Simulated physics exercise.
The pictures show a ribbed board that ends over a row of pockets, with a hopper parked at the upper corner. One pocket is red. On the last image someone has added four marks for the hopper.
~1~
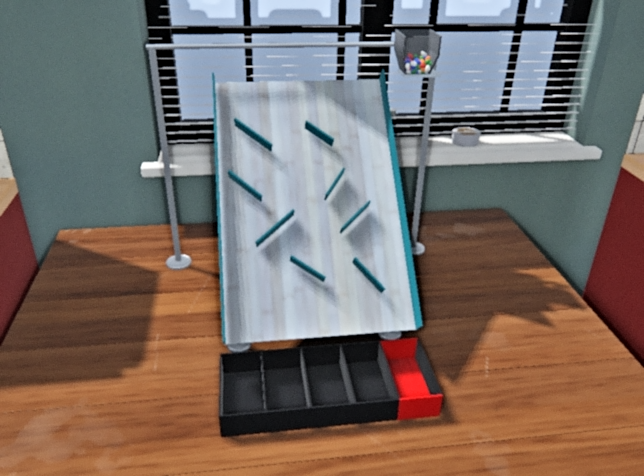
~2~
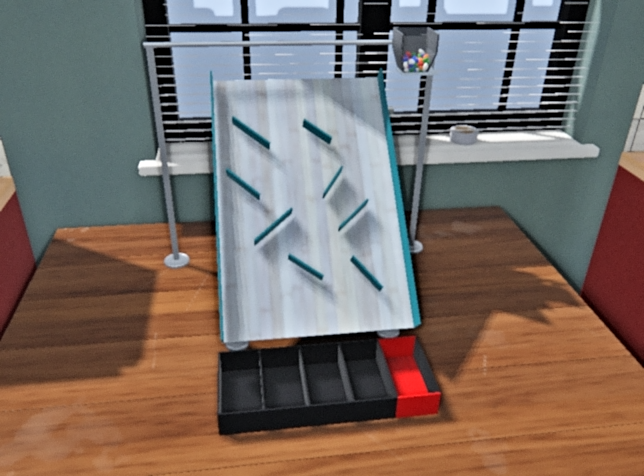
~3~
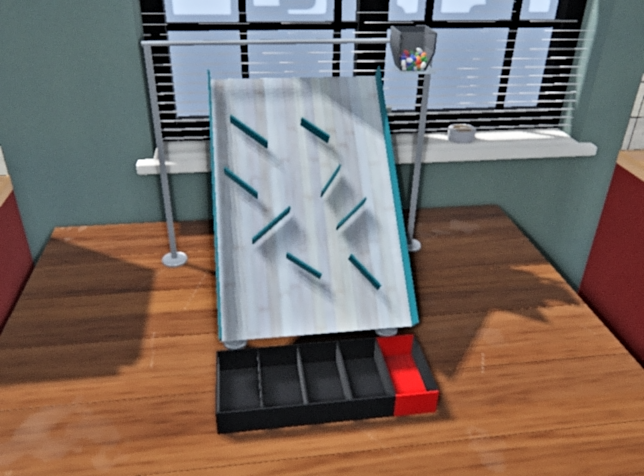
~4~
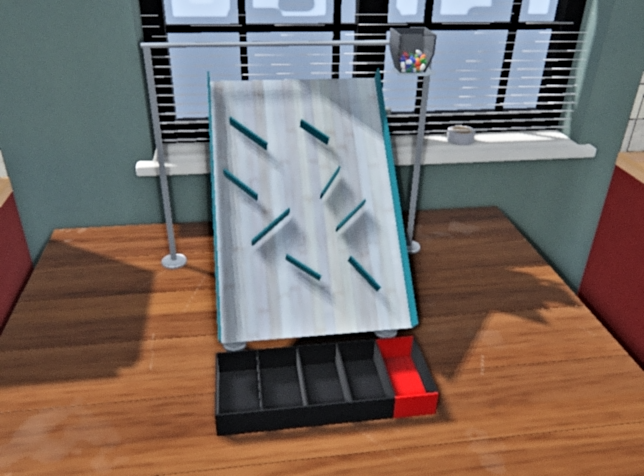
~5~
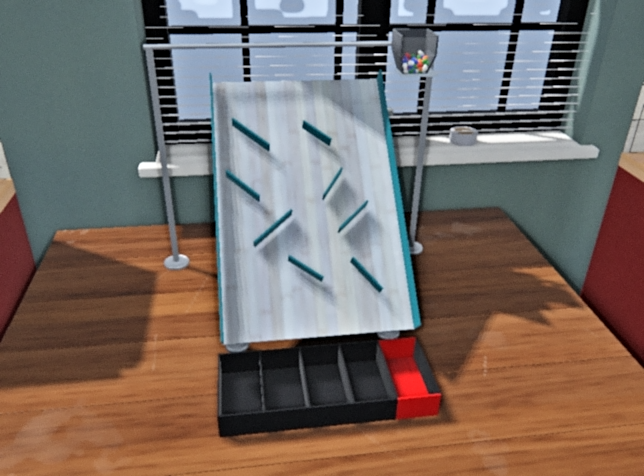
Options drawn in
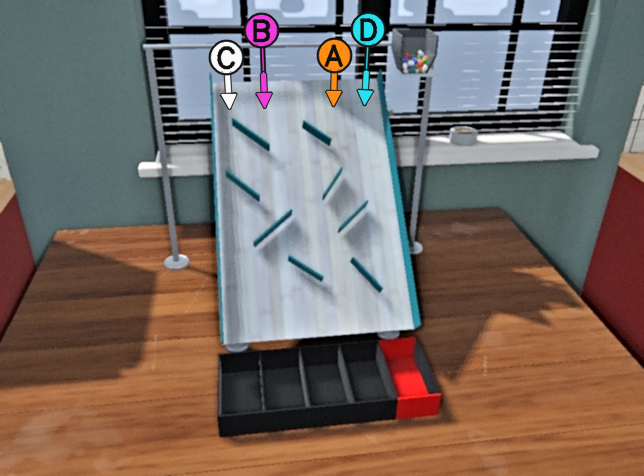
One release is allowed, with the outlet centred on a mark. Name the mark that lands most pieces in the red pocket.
Take D.
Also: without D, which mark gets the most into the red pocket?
That is mark A.
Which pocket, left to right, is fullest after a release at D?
The fifth from the left.
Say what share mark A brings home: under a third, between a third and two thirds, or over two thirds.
It is between a third and two thirds.
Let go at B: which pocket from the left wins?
The fourth from the left.
On the marked copy, mark A meets the board at (333, 100); mark B meets the board at (264, 102); mark C meets the board at (229, 103); mark D meets the board at (364, 99).
For mark A, roughly half in the red pocket, roughly half in other pockets.
For mark B, roughly a quarter in the red pocket, the larger part in other pockets, just a few outside the box.
For mark C, about a tenth in the red pocket, the larger part in other pockets, just a few held on the board, about a tenth outside the box.
For mark D, roughly two thirds in the red pocket, roughly a quarter in other pockets, just a few held on the board.
